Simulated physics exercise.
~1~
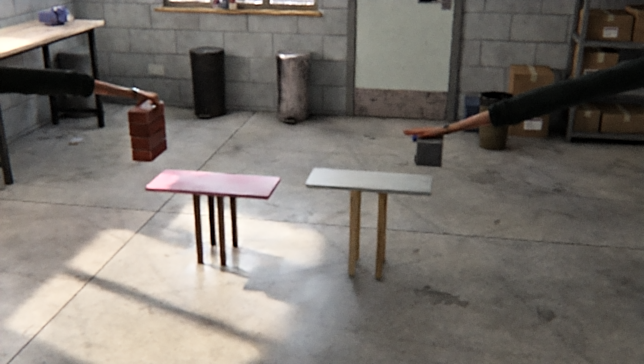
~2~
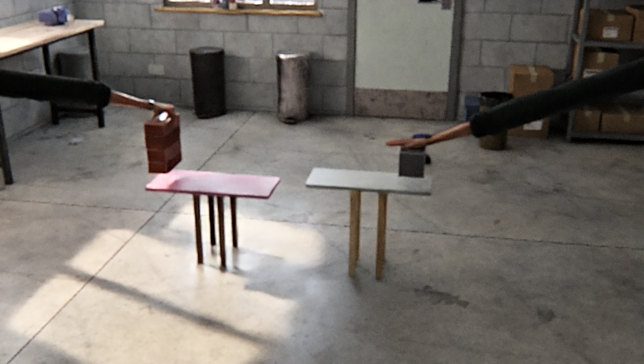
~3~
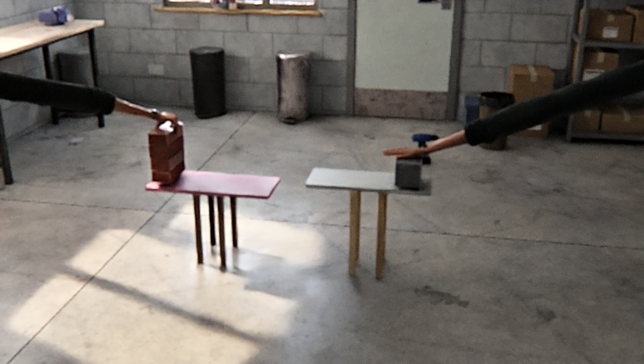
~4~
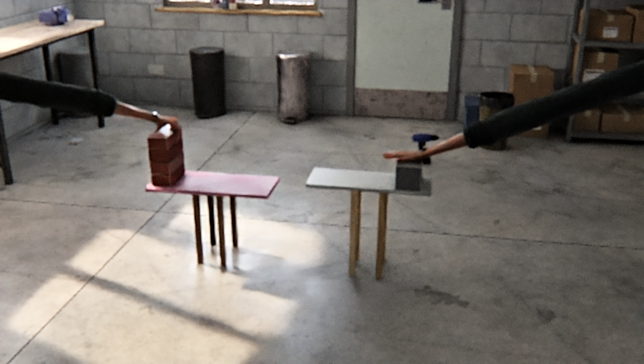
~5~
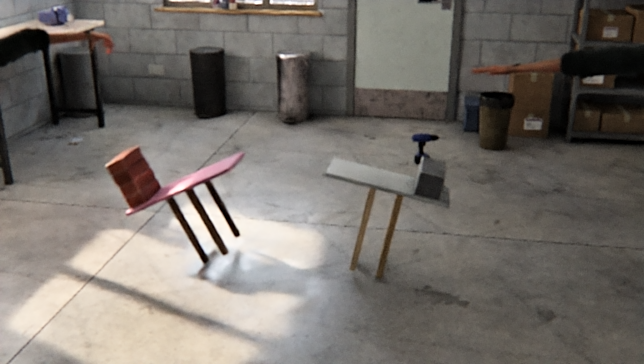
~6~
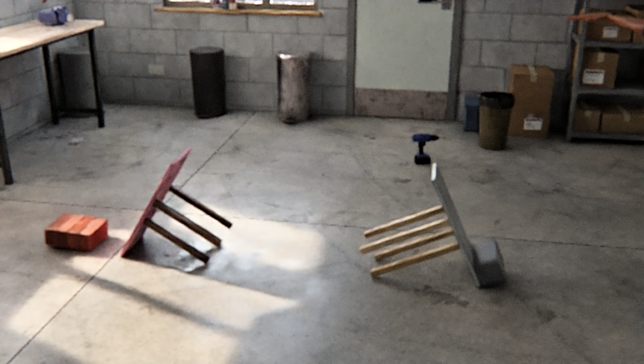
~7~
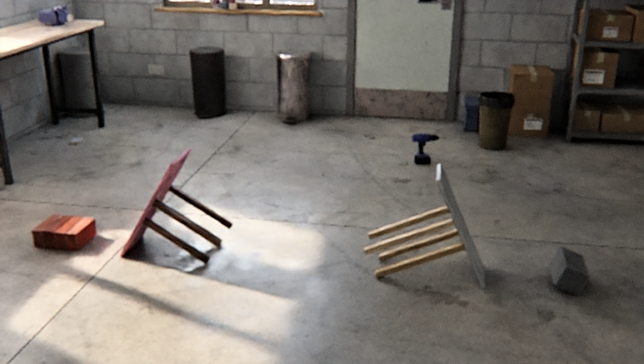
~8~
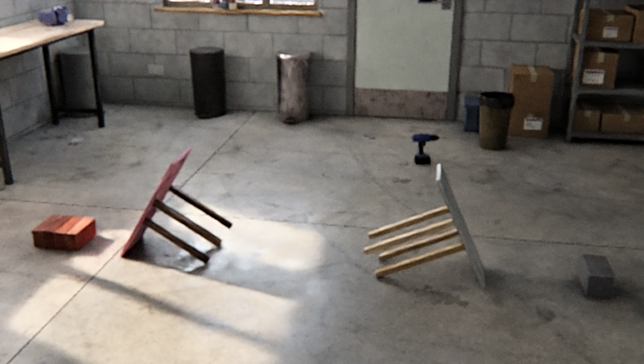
Both small tables toppled outward after two hands set a stack of red bricks on the pink one's left end and a gray block on the white one's right end, then let go; the loads ended up on the concrete floor beside the tipped tables.
